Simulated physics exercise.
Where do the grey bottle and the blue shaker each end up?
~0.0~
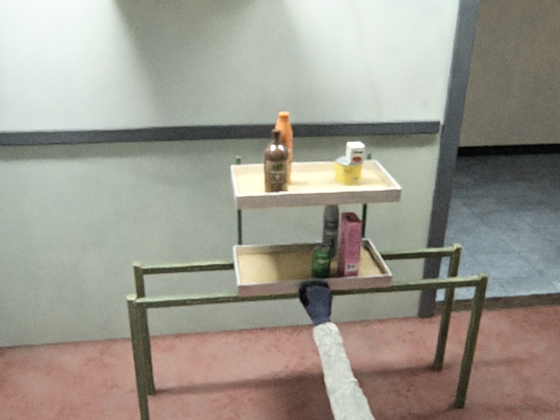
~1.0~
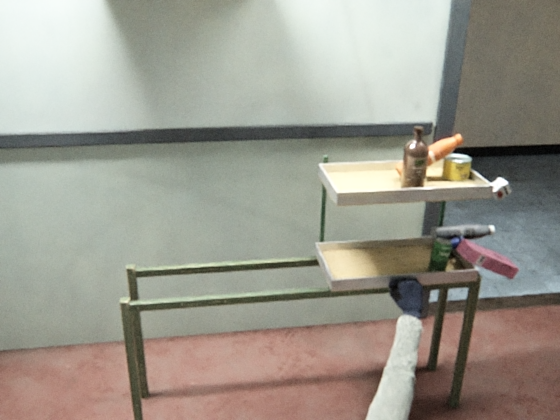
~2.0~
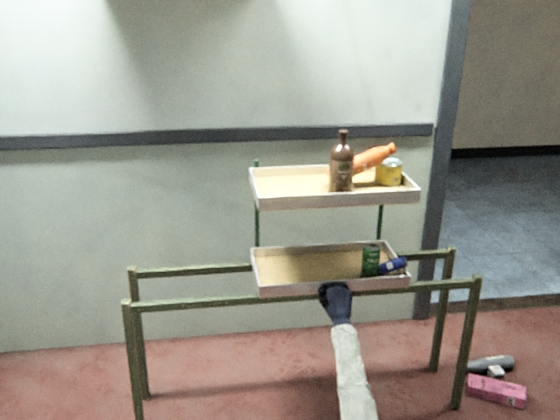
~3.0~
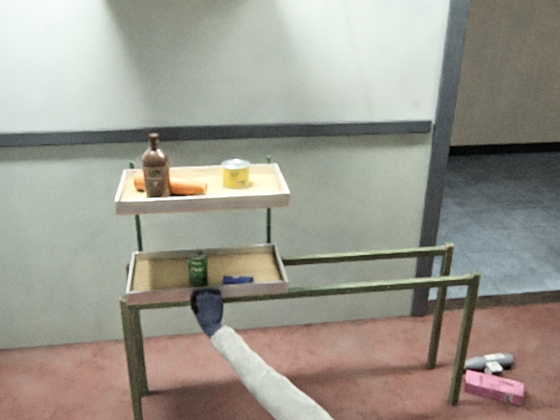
The grey bottle ends up off the tray, lying on the floor to the right near the pink carton. The blue shaker stays aboard, toppled on the lower level.
